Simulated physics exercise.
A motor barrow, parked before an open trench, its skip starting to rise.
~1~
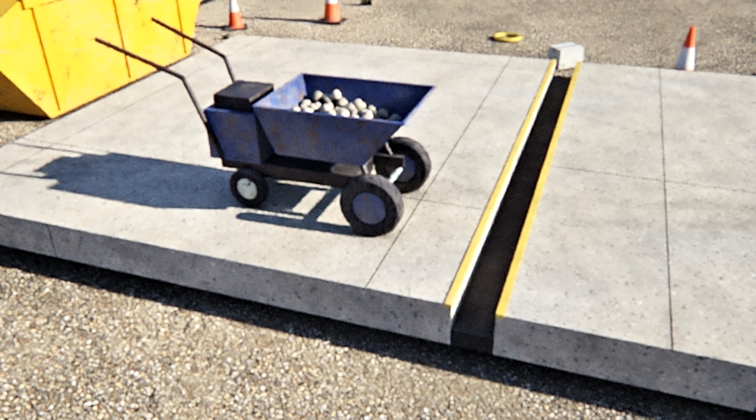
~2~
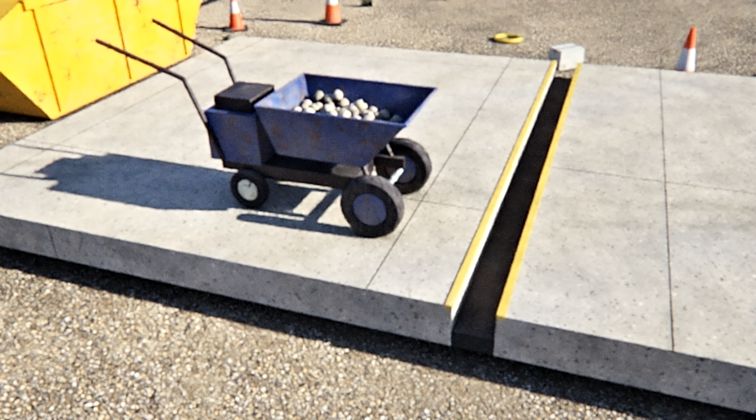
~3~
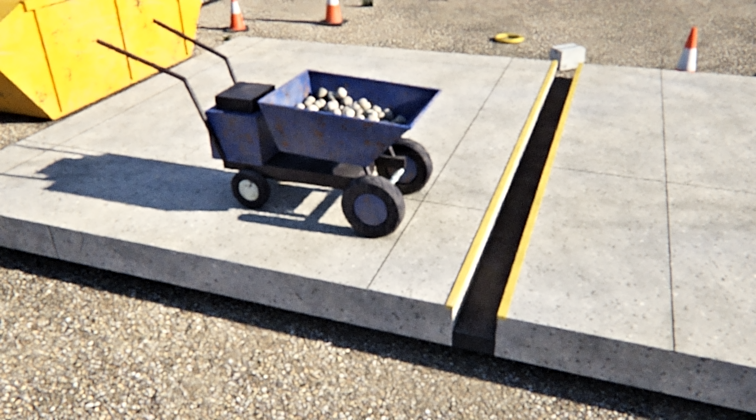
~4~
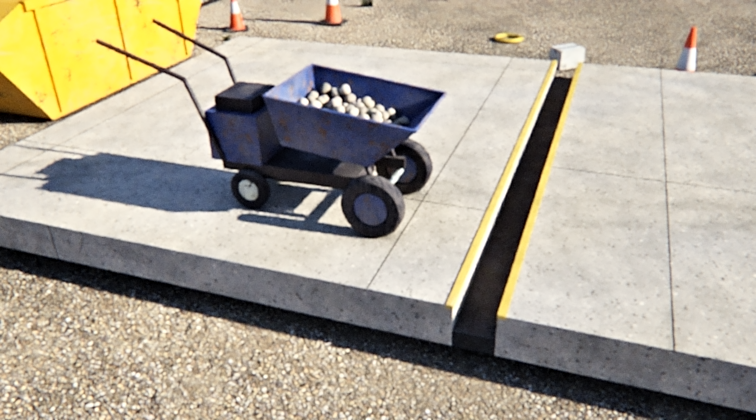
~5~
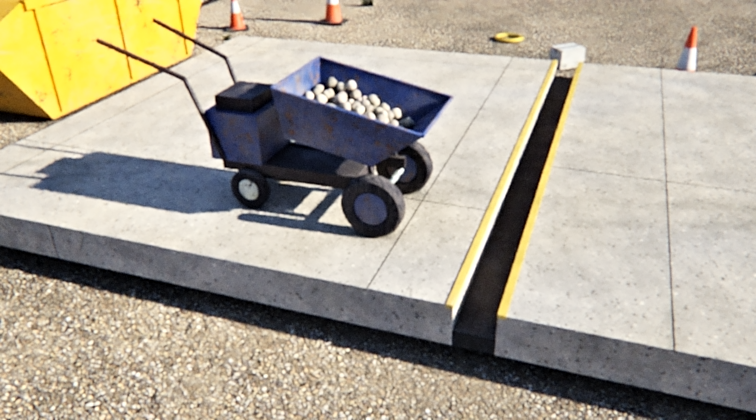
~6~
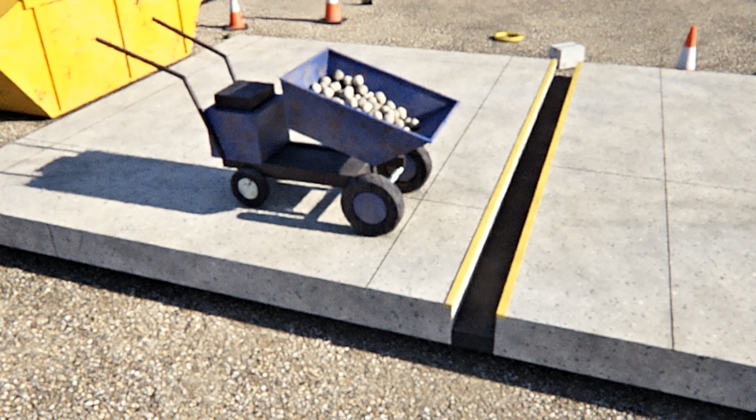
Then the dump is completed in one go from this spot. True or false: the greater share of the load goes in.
True.
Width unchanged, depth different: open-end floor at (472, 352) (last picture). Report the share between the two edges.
Estimate: Approx. 90 %.
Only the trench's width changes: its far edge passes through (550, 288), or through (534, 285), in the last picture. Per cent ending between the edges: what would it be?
Roughly 100 percent first and 100 percent second.
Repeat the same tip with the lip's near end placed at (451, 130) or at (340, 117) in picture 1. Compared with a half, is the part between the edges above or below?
Well, parked at the first spot it'd be short of the halfway mark, and at the second it'd be short of the halfway mark.
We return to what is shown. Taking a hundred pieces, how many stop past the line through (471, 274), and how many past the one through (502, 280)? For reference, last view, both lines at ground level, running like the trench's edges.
Around 90 per cent for the first, around 10 per cent for the second.
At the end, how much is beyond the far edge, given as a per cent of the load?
About 10 %.
Just after the last frame, skip tipped steeply; every one in the skip.
A moment on, skip tipped steeply; almost all in the skip; just a few short of the trench; about a tenth in or heaped over the trench.
Further on, skip tipped right over; about a tenth in the skip; just a few short of the trench; the larger part in or heaped over the trench; about a tenth beyond it.
When it is over, skip tipped right over; about a tenth short of the trench; the larger part in or heaped over the trench; about a tenth beyond it.
